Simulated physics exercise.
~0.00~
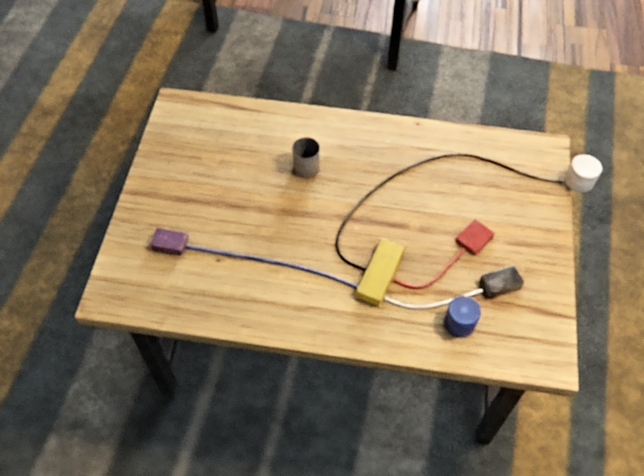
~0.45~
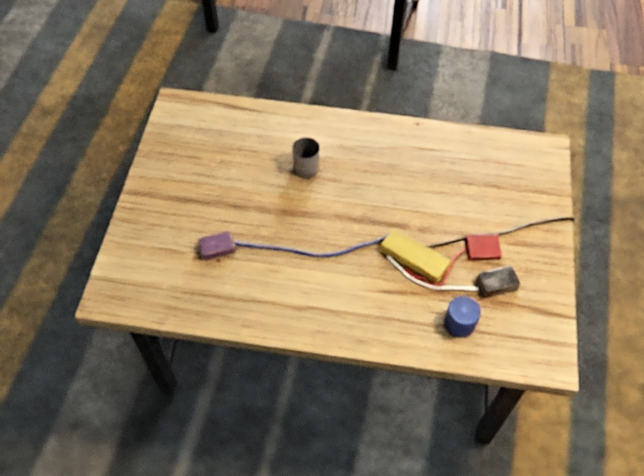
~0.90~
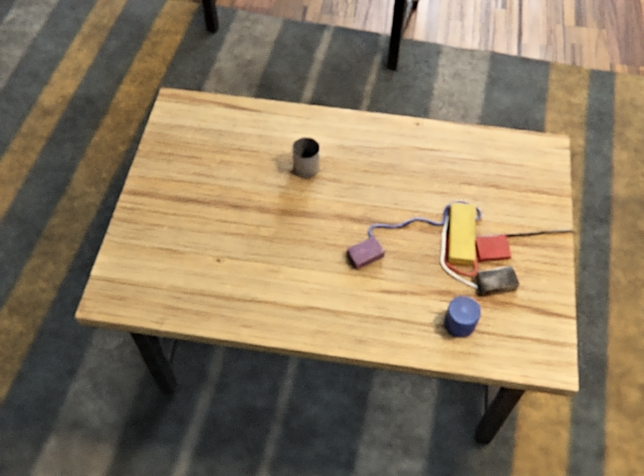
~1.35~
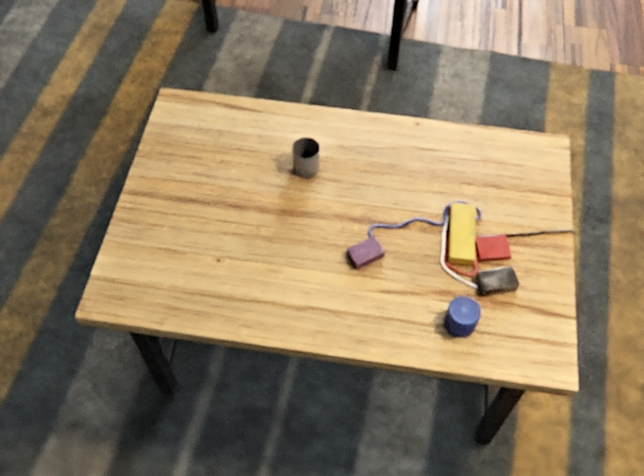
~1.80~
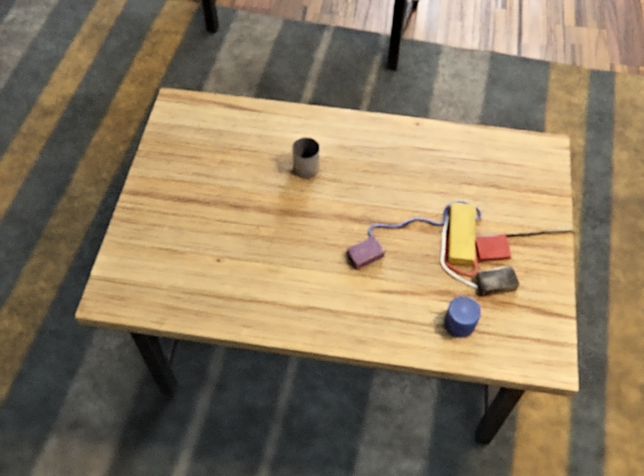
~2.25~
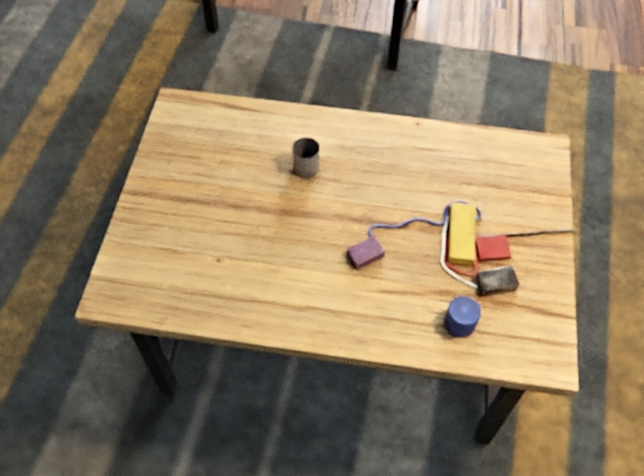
On a wooden table, a white speaker going over the right edge, cabled yellow strip and purple drive sliding right, then resting.
